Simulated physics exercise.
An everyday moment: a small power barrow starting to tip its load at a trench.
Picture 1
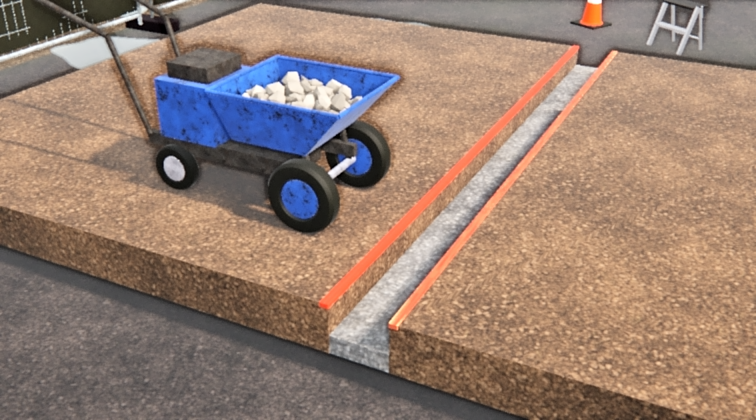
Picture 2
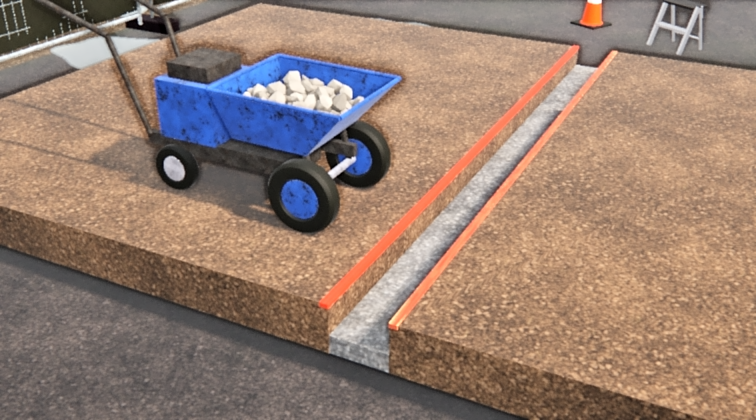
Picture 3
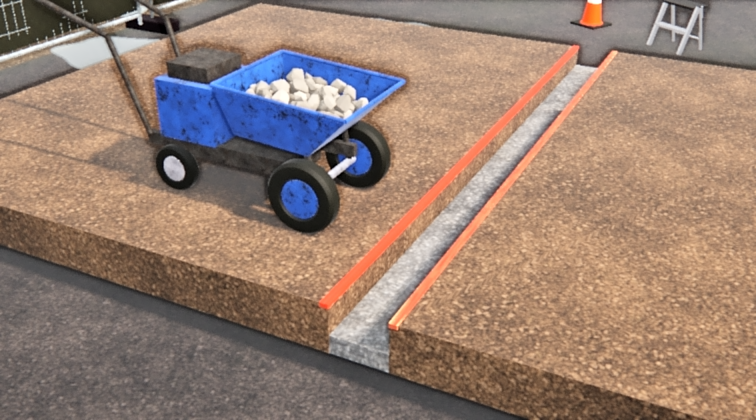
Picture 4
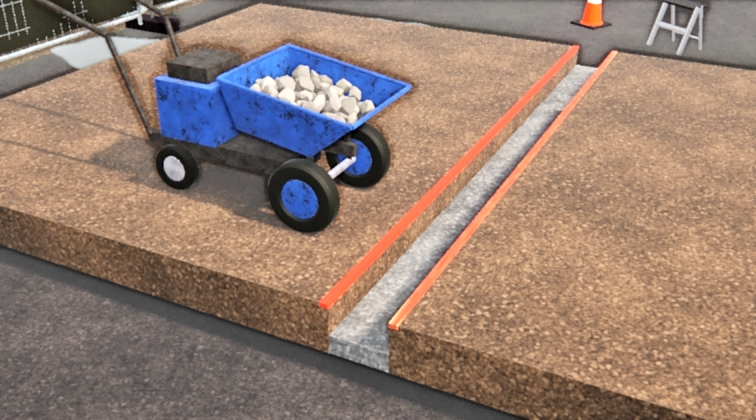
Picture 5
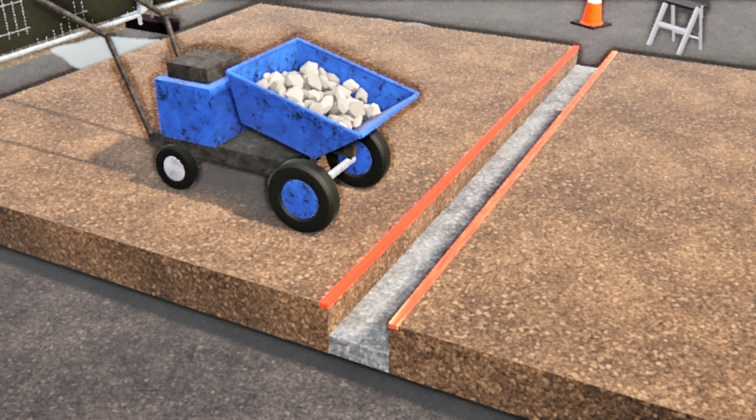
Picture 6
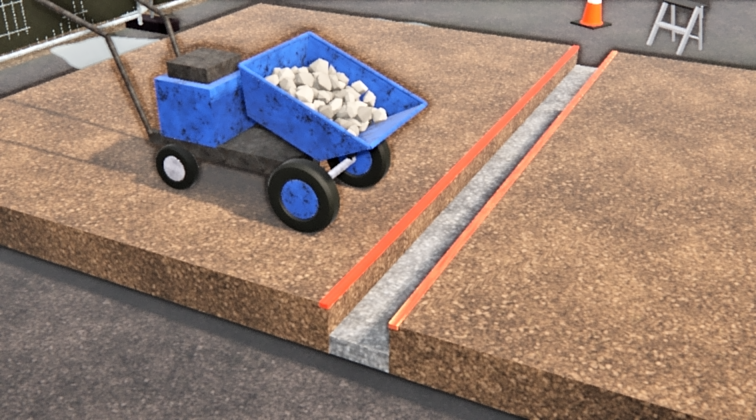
On a brown ground slab beside a narrow trench, a blue skip of pale broken stones tilting gradually forward on a stationary wheeled barrow.
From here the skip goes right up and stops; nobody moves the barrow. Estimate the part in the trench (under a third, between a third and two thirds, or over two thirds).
The trench takes over two thirds.
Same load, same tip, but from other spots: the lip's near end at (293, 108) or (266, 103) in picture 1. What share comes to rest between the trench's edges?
Roughly 50 per cent, and 20 per cent.
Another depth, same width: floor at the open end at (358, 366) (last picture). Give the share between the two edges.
It comes to 100 per cent or so.
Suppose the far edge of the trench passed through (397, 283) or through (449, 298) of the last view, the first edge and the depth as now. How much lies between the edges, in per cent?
In turn 40 and 100 in a hundred.
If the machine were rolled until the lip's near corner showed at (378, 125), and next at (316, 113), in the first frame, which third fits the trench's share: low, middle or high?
One: Under a third. Two: More than two thirds.
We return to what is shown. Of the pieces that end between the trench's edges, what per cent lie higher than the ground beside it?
Near 15 %.
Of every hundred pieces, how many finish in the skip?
Some 15 per cent.
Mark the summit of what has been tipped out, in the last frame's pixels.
Near (464, 222).
Just after the last frame, skip tipped steeply; every one in the skip.
A moment on, skip tipped right over; the larger part in the skip; roughly a quarter in or heaped over the trench; just a few beyond it.
Further on, skip tipped right over; about a tenth in the skip; the larger part in or heaped over the trench; just a few beyond it.
When it is over, skip tipped right over; about a tenth in the skip; the larger part in or heaped over the trench; just a few beyond it.
